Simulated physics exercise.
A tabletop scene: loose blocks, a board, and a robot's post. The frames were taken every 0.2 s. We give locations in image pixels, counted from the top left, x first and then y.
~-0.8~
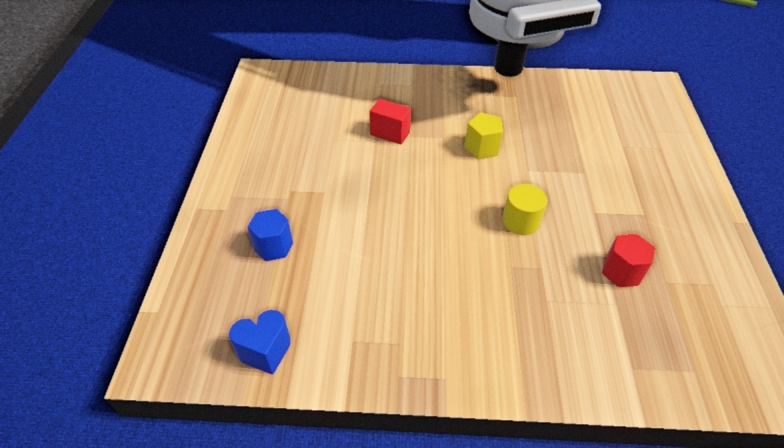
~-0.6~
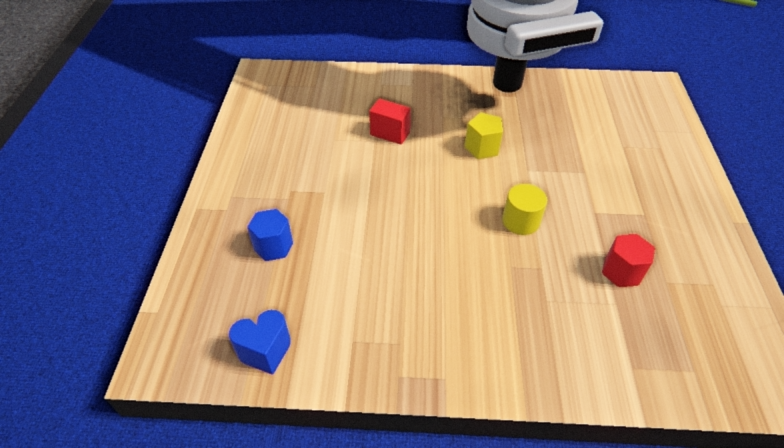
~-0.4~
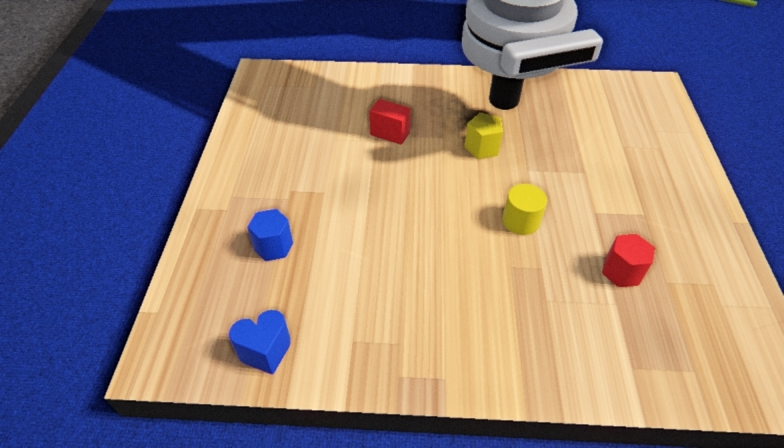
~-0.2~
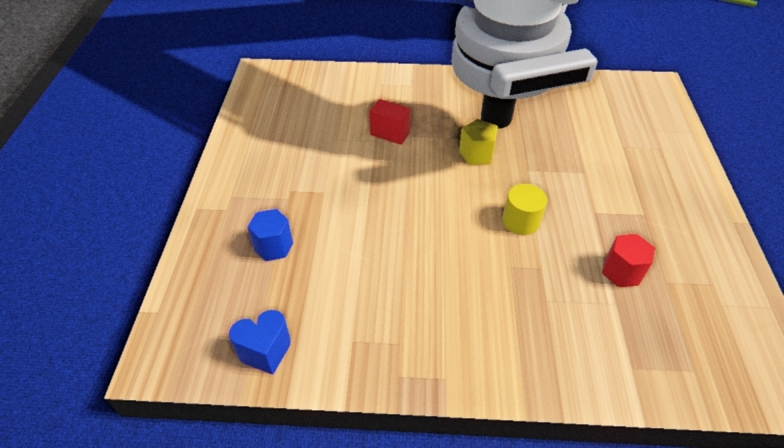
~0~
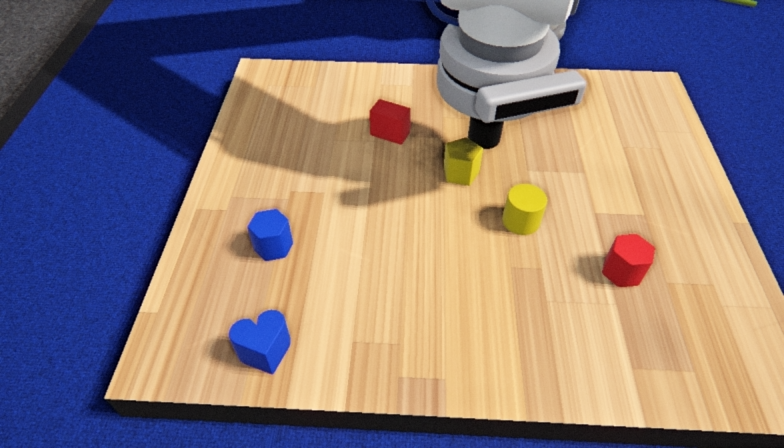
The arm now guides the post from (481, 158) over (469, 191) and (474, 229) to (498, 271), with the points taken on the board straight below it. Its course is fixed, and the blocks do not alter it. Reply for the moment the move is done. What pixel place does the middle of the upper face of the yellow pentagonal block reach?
Final place: (437, 179).
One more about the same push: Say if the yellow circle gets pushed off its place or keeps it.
That block will keep its spot.
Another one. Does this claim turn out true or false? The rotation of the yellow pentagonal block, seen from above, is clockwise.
The statement is correct.
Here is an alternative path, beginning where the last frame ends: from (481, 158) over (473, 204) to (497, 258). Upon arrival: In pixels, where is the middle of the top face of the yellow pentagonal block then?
I'd guess (442, 174).
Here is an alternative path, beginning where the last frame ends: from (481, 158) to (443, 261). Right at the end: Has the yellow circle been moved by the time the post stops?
No, it doesn't check out.
On the path given first. One third of the way, post (472, 173); yellow pentagonal block (440, 176), turned 35° clockwise.
Two thirds of the way, post (477, 212); yellow pentagonal block (437, 179), turned 45° clockwise.
At the end, post (502, 254); yellow pentagonal block (437, 179), turned 45° clockwise; yellow circle not moved.
